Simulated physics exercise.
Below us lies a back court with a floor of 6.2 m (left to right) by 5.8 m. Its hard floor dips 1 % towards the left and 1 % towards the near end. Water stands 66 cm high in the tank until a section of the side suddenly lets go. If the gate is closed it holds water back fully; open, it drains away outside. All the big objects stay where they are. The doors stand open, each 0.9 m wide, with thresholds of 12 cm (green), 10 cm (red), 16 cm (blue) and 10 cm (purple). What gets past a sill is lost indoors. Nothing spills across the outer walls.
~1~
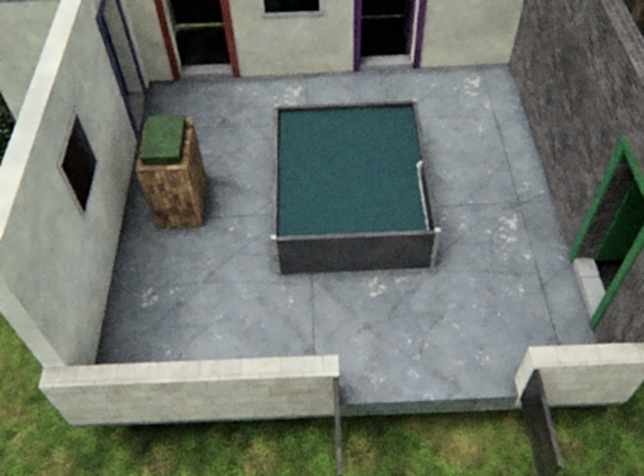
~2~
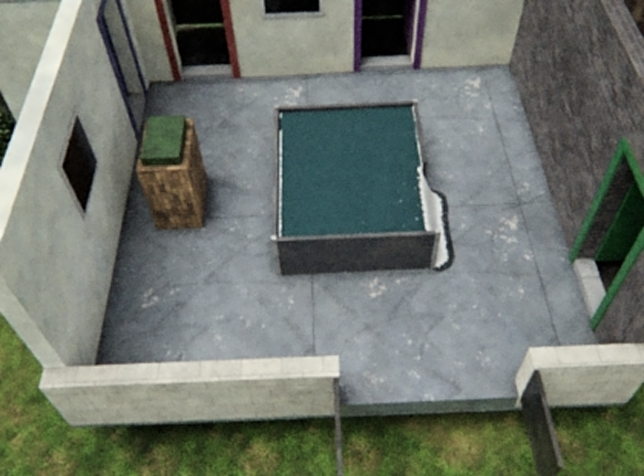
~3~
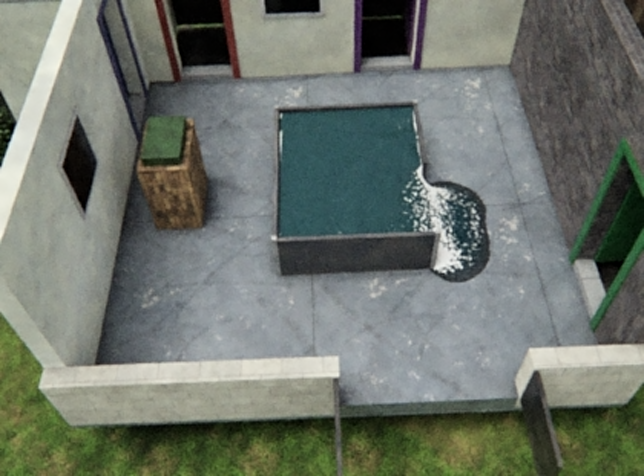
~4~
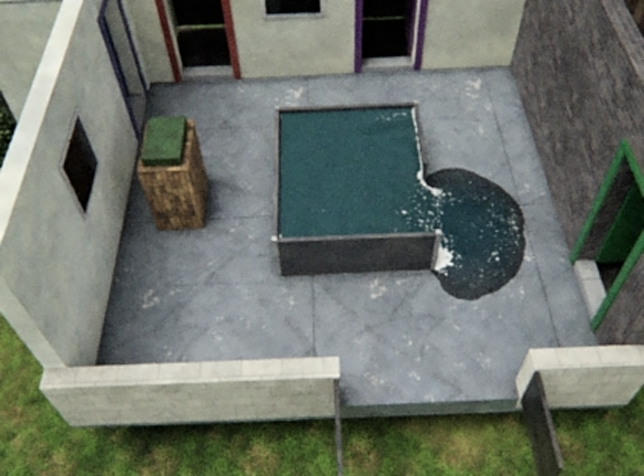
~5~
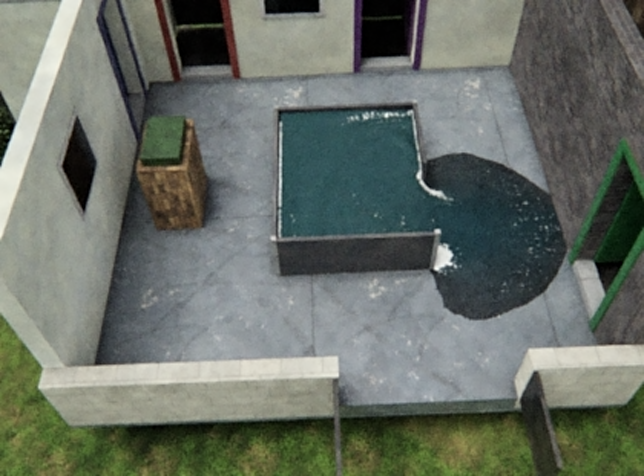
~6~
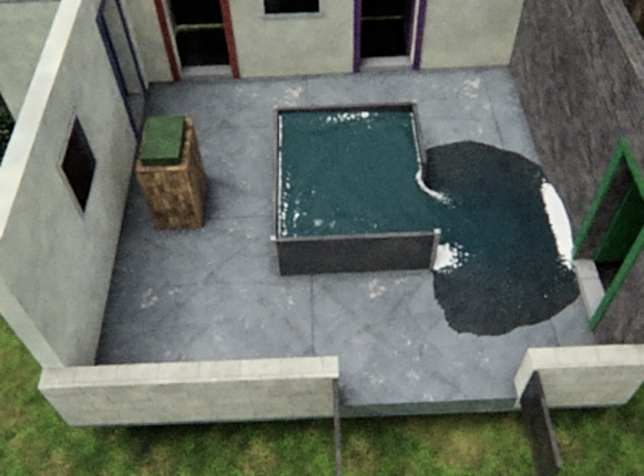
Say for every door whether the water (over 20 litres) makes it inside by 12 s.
The water let in: At the green door it passes the limit; at the red door it stays under the limit; at the blue door it stays under the limit; at the purple door it stays under the limit.
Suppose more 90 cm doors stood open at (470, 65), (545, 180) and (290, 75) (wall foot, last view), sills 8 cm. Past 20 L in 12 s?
In turn: Above, above, not over.
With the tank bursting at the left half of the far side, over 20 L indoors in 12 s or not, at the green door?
Then: Green under.
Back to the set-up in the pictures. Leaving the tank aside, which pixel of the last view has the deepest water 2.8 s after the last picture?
Near (602, 374).
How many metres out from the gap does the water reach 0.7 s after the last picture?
Some 3.0 m out.
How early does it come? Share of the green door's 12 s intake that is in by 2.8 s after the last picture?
Some 70 per cent by then.
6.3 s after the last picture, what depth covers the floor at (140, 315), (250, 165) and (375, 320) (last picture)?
About 12, 1 and 3 cm.
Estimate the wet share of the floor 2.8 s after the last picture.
Near 55 per cent is wet.
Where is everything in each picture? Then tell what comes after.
The first picture shows the tank at (350, 168) is whole and still, 66 cm deep.
In the second picture, water pours out at (426, 218) and has run 0.7 m, to (433, 193); typically 9 cm deep outside, 66 cm at the tank's back.
In the third picture, water pours out at (425, 221) and has run 1.0 m, to (471, 195); typically 11 cm deep outside, 66 cm at the tank's back.
In the fourth picture, the front is at (511, 204), 1.4 m from the gap at (426, 223); 2.2 m2 of floor is under water; 66 cm left at the back of the tank.
In the fifth picture, water pours out at (425, 222) and has run 1.9 m, to (553, 205); typically 6 cm deep outside, 66 cm at the tank's back.
In the sixth picture, the front is at (577, 281), 2.1 m from the gap at (424, 222); 4.6 m2 of floor is under water; 61 cm left at the back of the tank.
Then, 0.7 s after the last picture water covers 20 % of the floor and is deepest (42 cm) near (557, 231); green door 27 cm at the sill, 19 L in, red door not reached, blue door not reached, purple door not reached.
Then, 1.5 s after the last picture water covers 30 % of the floor and is deepest (46 cm) near (597, 361); green door 27 cm at the sill, 92 L in, red door not reached, blue door not reached, purple door not reached.
Then, 2.8 s after the last picture water covers 55 % of the floor and is deepest (31 cm) near (602, 374); green door 23 cm at the sill, 170 L in, red door not reached, blue door not reached, purple door 11 cm at the sill, 0 L in.
Then, 6.3 s after the last picture water covers 90 % of the floor and is deepest (16 cm) near (123, 221); green door 15 cm at the sill, 244 L in, red door 3 cm at the sill, 0 L in, blue door 12 cm at the sill, 0 L in, purple door 6 cm at the sill, 2 L in.
Then, 11.3 s after the last picture water covers 95 % of the floor and is deepest (13 cm) near (89, 397); green door 7 cm at the sill, 248 L in, red door 8 cm at the sill, 0 L in, blue door 11 cm at the sill, 0 L in, purple door 3 cm at the sill, 2 L in.
